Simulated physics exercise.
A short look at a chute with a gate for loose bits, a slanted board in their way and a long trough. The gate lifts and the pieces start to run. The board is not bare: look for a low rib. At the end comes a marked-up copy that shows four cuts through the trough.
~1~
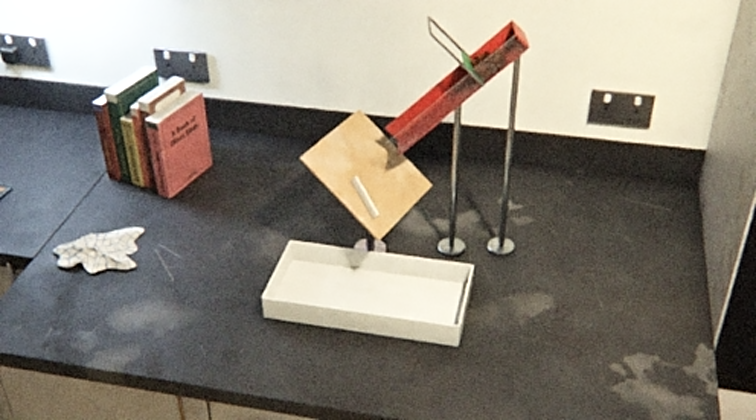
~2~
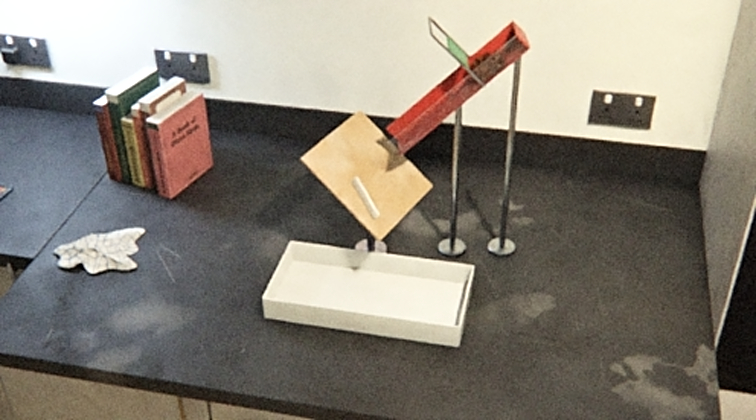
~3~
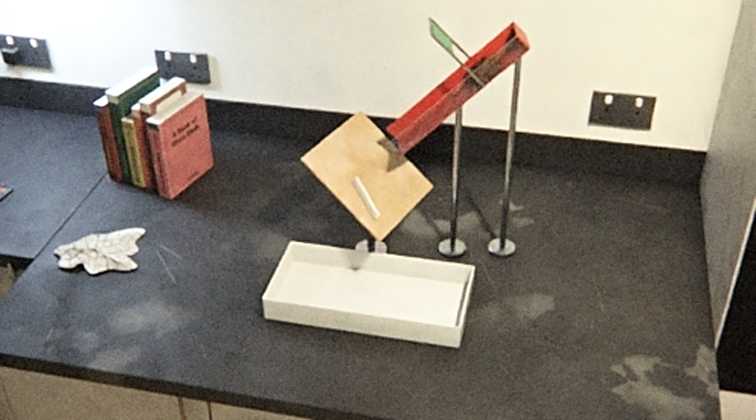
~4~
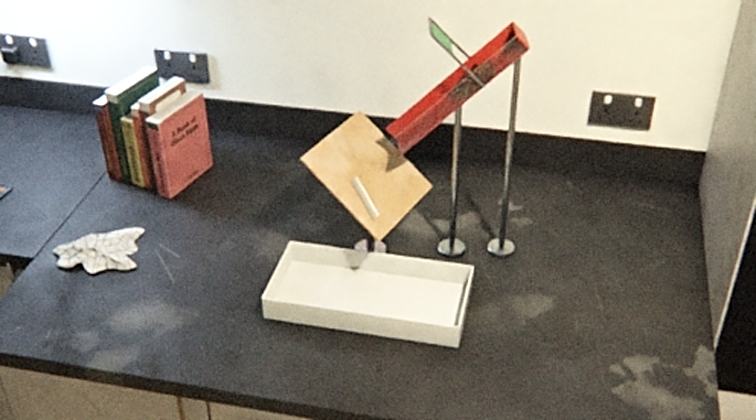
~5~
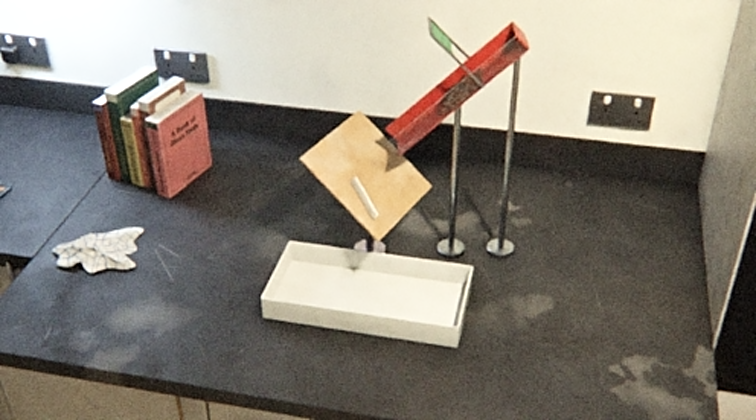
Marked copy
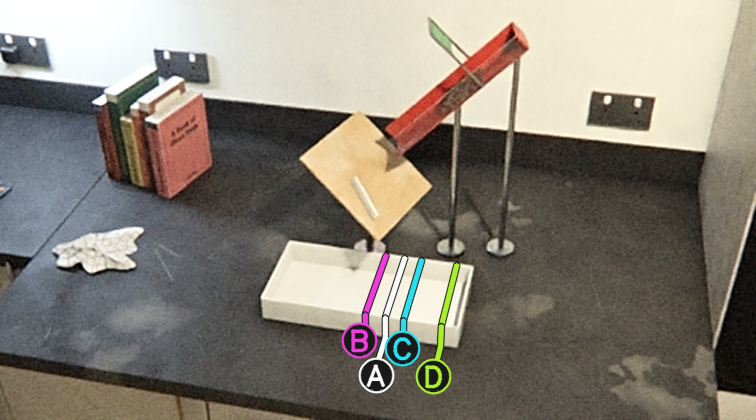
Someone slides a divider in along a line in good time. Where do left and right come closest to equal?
Take C.
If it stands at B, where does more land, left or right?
The right side.
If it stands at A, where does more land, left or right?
More lands on the right.
On the marked copy, line A crosses the front rim at (385, 316); line B crosses the front rim at (365, 313); line C crosses the front rim at (403, 319); line D crosses the front rim at (441, 325).
If A is chosen, of what is caught, none on the left of the divider, all on the right.
If B is chosen, of what is caught, none on the left of the divider, all on the right.
If C is chosen, of what is caught, about a third on the left of the divider, about two thirds on the right.
If D is chosen, of what is caught, nearly all on the left of the divider, a small part on the right.
